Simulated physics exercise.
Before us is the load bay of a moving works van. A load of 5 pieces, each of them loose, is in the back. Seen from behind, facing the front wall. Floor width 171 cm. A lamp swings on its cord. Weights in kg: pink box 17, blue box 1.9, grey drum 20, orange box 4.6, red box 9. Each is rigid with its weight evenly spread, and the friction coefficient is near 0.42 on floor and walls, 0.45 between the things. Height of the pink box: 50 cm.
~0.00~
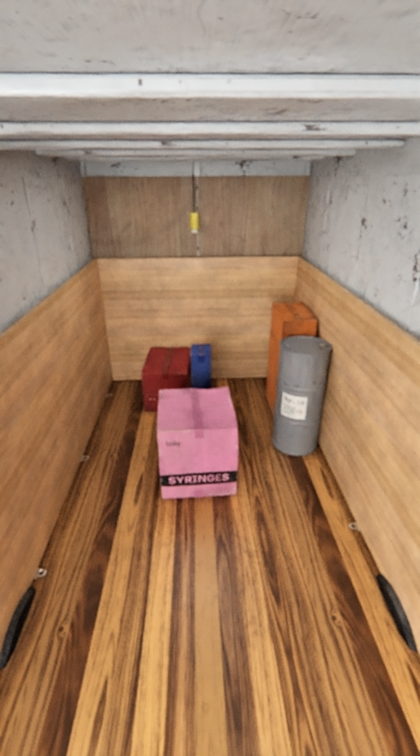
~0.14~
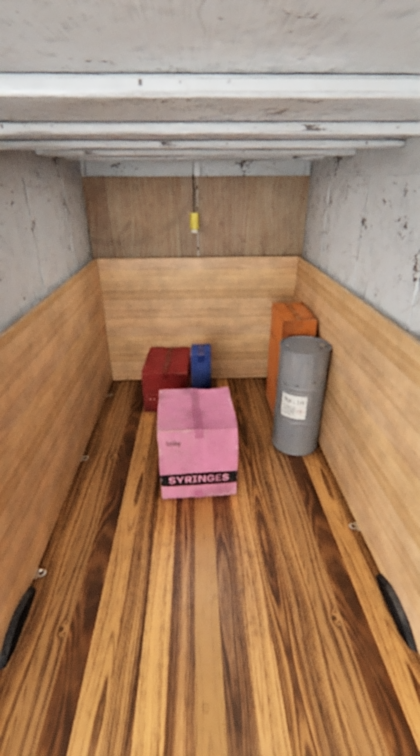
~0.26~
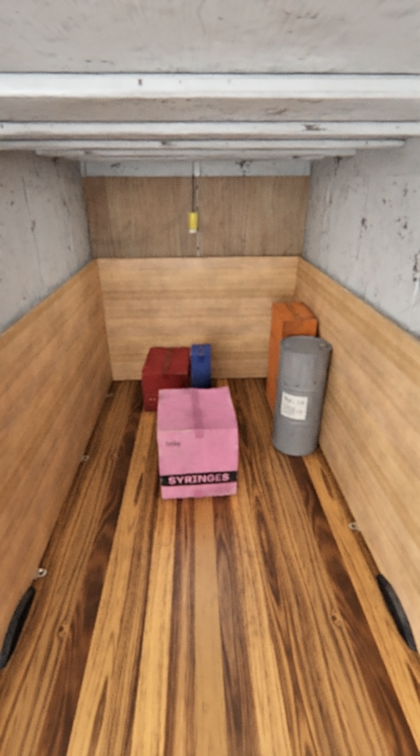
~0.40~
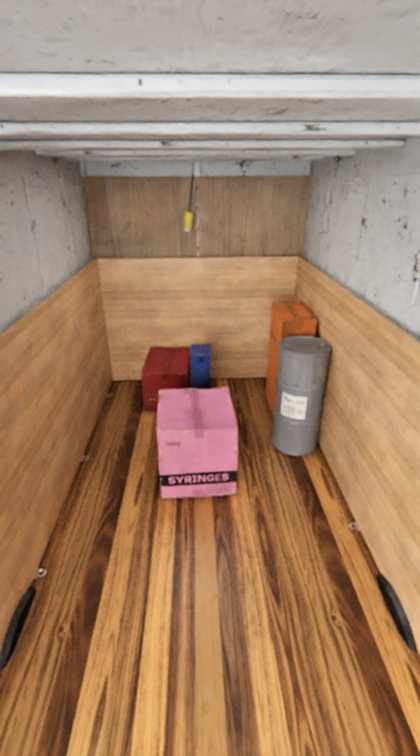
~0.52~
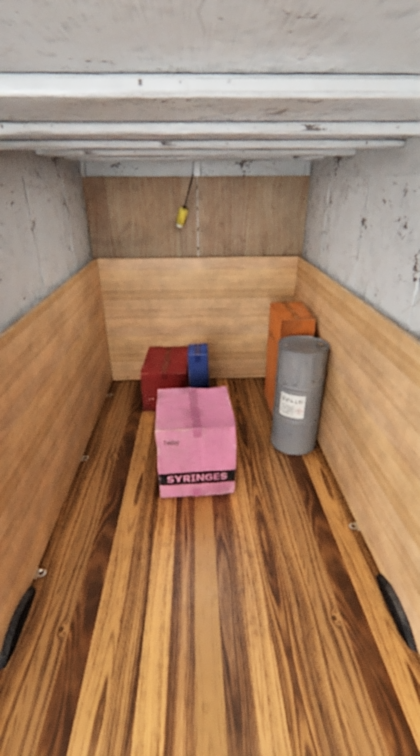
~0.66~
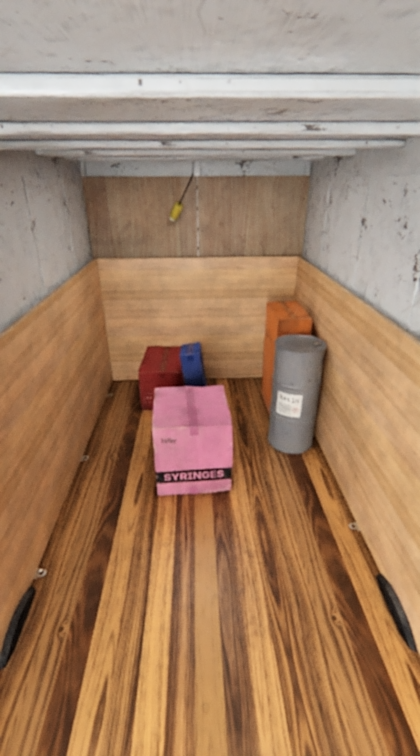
A lamp hanging on its cord at the far end of a wood-lined load bay is almost still at first, then swings out to the left. As it stays tilted, the pink box, grey drum, and the orange, blue and red boxes behind shift slightly left across the floorboards, all remaining upright.
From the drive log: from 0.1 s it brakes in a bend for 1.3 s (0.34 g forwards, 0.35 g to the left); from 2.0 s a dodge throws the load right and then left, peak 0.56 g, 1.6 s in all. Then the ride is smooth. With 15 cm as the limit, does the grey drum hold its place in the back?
The grey drum leaves its spot.
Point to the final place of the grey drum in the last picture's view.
At about (211, 383).
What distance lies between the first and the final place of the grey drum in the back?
Some 64 cm.
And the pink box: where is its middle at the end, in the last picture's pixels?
Around (140, 419).
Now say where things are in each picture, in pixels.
In the first frame, smooth; grey drum (300, 396); pink box (197, 440).
In the second frame, load feels 0.05 g forwards, 0.06 g left; orange box (289, 362); red box (169, 378).
In the third frame, load feels 0.22 g forwards, 0.22 g left; pink box (197, 440); blue box (201, 382).
In the fourth frame, load feels 0.34 g forwards, 0.35 g left; orange box (288, 362); red box (168, 378).
In the fifth frame, load feels 0.34 g forwards, 0.35 g left; blue box (200, 381); pink box (195, 439).
In the sixth frame, load feels 0.34 g forwards, 0.35 g left; grey drum (295, 395) moved 4 cm; orange box (284, 361) moved 4 cm.
After 1.66 s, smooth; grey drum moved 30 cm near (264, 383); pink box moved 39 cm; orange box moved 36 cm.
After 3.26 s, load feels 0.48 g left; grey drum 20° off upright near (248, 382); blue box 72° off upright; orange box 9° off upright.
In the end (4.2 s), toppled in the back, blue box, grey drum and orange box; not toppled but over 15 cm from the start, pink box and red box. In the last view, grey drum near (211, 383).
